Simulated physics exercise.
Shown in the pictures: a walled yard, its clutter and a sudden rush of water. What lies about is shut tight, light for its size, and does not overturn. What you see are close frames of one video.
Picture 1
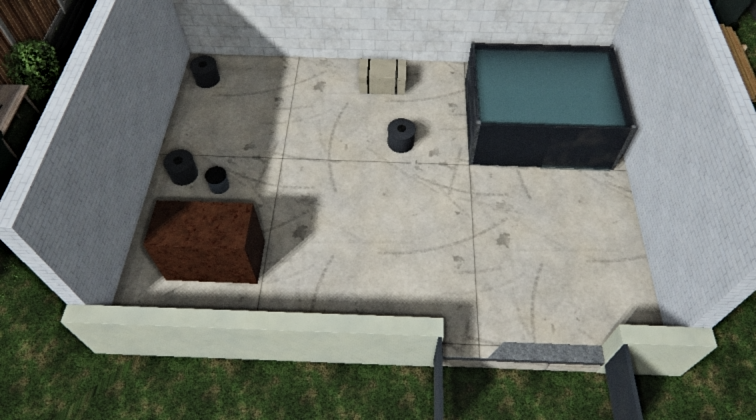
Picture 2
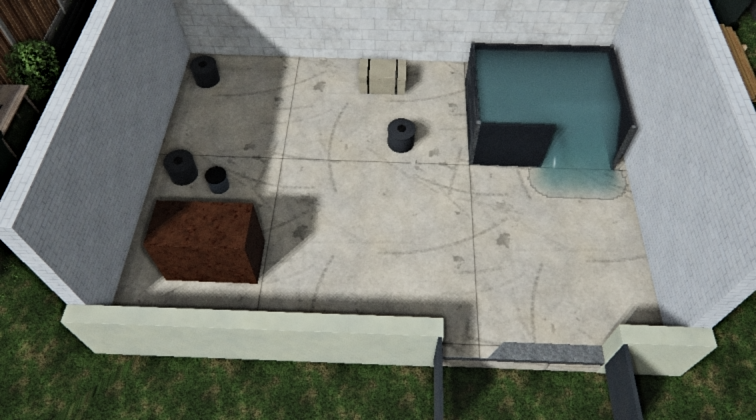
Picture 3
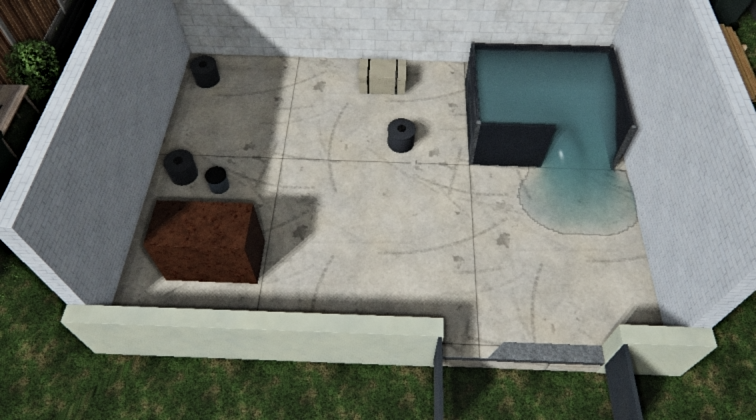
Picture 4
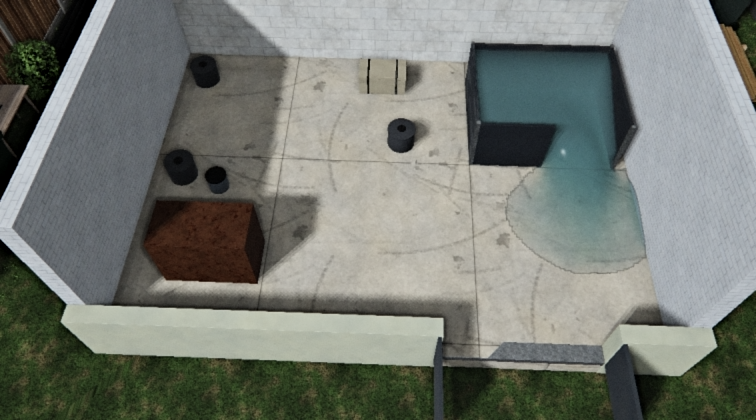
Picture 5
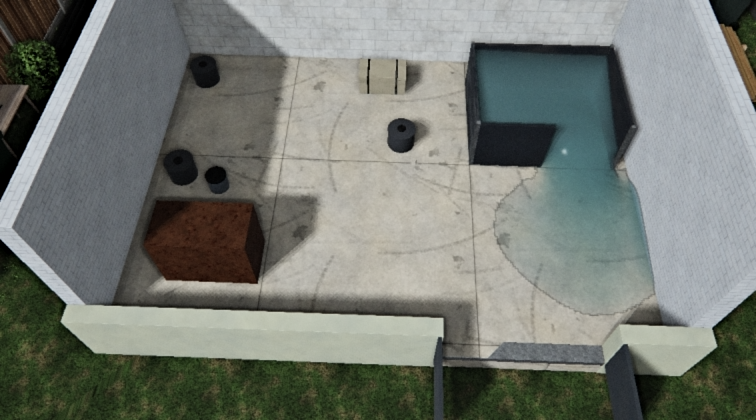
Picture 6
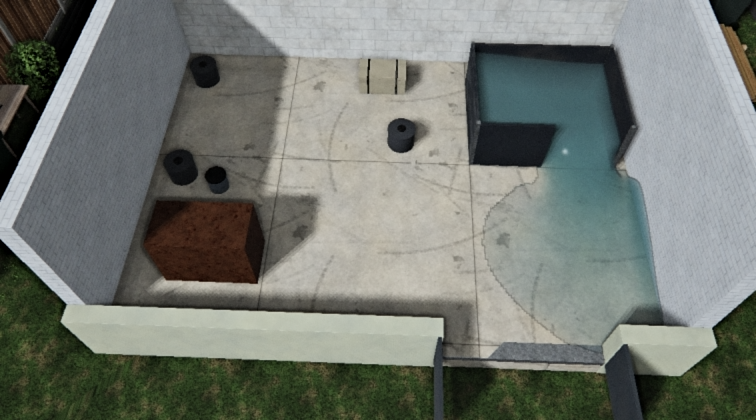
A dark tank of water opens at its front and water spreads across the yard floor.
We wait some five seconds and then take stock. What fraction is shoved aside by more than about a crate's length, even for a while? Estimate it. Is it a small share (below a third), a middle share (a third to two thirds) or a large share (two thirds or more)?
A small share, below a third.
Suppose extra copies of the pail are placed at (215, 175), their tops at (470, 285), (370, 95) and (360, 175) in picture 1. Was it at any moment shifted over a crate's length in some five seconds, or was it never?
The first travels far, the second sits tight and the third sits tight.
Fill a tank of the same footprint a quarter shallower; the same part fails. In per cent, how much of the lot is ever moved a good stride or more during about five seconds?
I'd put it near 0 per cent of the loose things.
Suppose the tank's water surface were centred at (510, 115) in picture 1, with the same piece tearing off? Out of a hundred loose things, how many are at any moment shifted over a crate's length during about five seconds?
By my reckoning, about 0 per cent.
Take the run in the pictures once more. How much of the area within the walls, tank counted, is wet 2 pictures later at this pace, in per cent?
25 in a hundred, roughly.
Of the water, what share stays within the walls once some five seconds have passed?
Roughly 58 in a hundred.
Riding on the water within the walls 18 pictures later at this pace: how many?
The total here is 0.
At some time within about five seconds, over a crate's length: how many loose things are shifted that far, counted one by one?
The count is 0.
A moment on, 0 of 5 are well off their spots; 0 afloat.
Next, 0 of 5 are well off their spots; 0 afloat.
Later, 0 of 5 are well off their spots; 0 afloat.
In the end, 0 of 5 are well off their spots, and 0 have been at some point; 0 afloat.
